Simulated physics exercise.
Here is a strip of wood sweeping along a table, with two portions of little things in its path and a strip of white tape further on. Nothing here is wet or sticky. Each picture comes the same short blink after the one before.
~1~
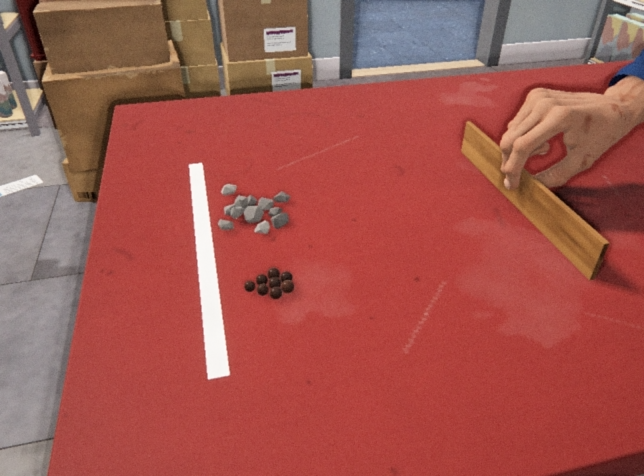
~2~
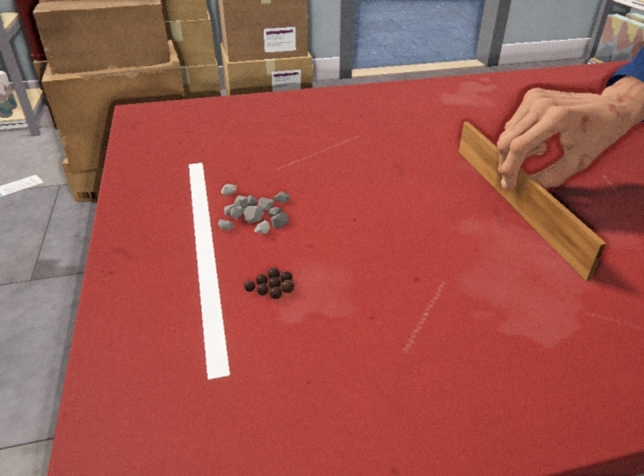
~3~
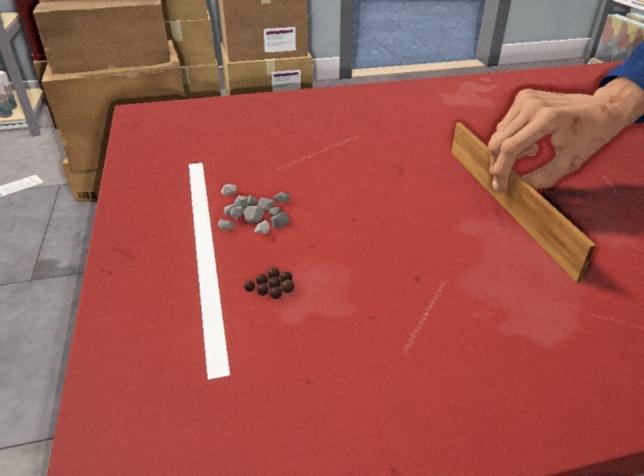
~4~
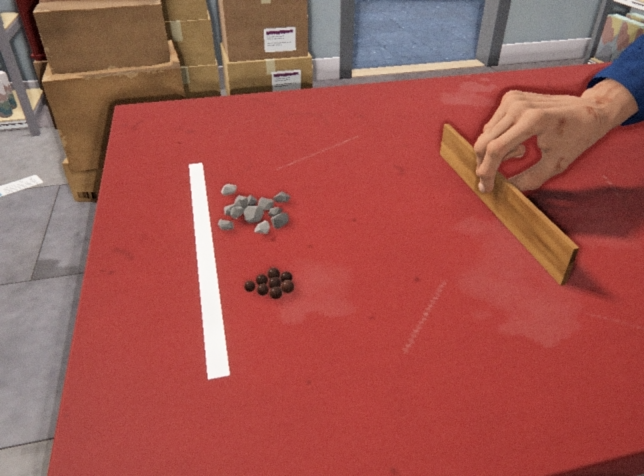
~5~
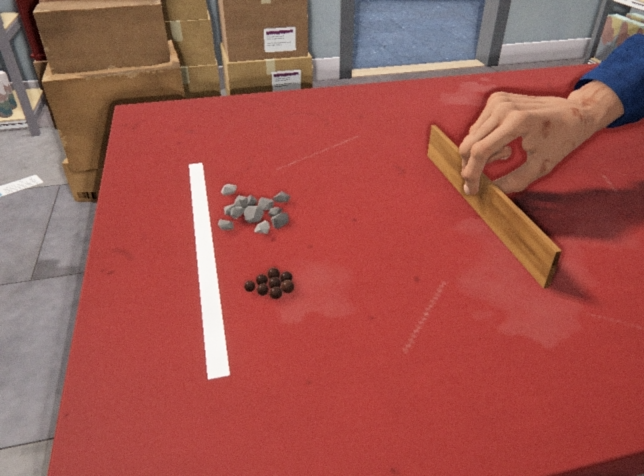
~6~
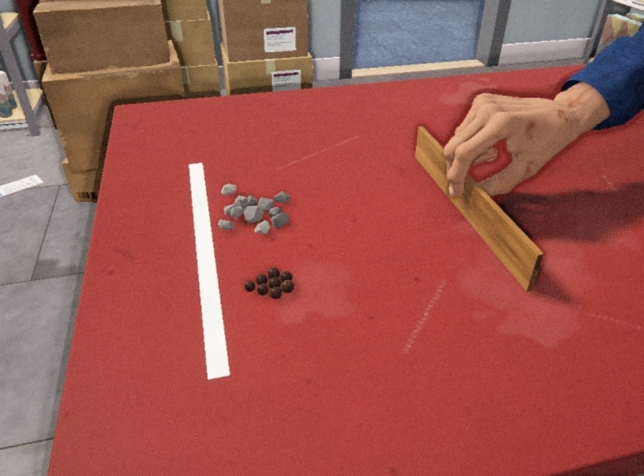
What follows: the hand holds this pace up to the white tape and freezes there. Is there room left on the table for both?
Front portion: It tumbles over the end, in part at least. Back portion: It all stops short of the edge.
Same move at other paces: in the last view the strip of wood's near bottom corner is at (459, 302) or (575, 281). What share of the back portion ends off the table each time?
Roughly 0 per cent, and 0 per cent.
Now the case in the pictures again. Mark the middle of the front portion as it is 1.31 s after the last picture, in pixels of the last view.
Close to (92, 319).
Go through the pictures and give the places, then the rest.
In the first frame, strip of wood (586, 248), at rest; white tape (197, 171), well back from the edge; edge at (85, 267); front portion (275, 283), a few chocolate balls; back portion (254, 214), a few bits of gravel.
In the second frame, strip of wood (583, 249); back portion (254, 214).
In the third frame, strip of wood (573, 250); front portion (275, 283).
In the fourth frame, strip of wood (558, 253); back portion (254, 214).
In the fifth frame, strip of wood (541, 256); front portion (275, 283).
In the sixth frame, strip of wood (524, 259); white tape (197, 171); edge at (85, 267); front portion (275, 283); back portion (254, 214).
Then, 0.51 s later than the last frame, strip of wood still moving, near (331, 196); front portion all on the table, its front near (250, 286); back portion all on the table, its front near (227, 225).
Then, 1.03 s later than the last frame, strip of wood stopped at the white tape; front portion all on the table, its front near (166, 303); back portion all on the table, its front near (153, 217).
Then, 1.31 s later than the last frame, strip of wood stopped at the white tape; front portion all on the table, its front near (85, 316); back portion all on the table, its front near (152, 217).
When it is over, strip of wood stopped at the white tape; front portion every one over the edge; back portion all on the table, its front near (152, 217).
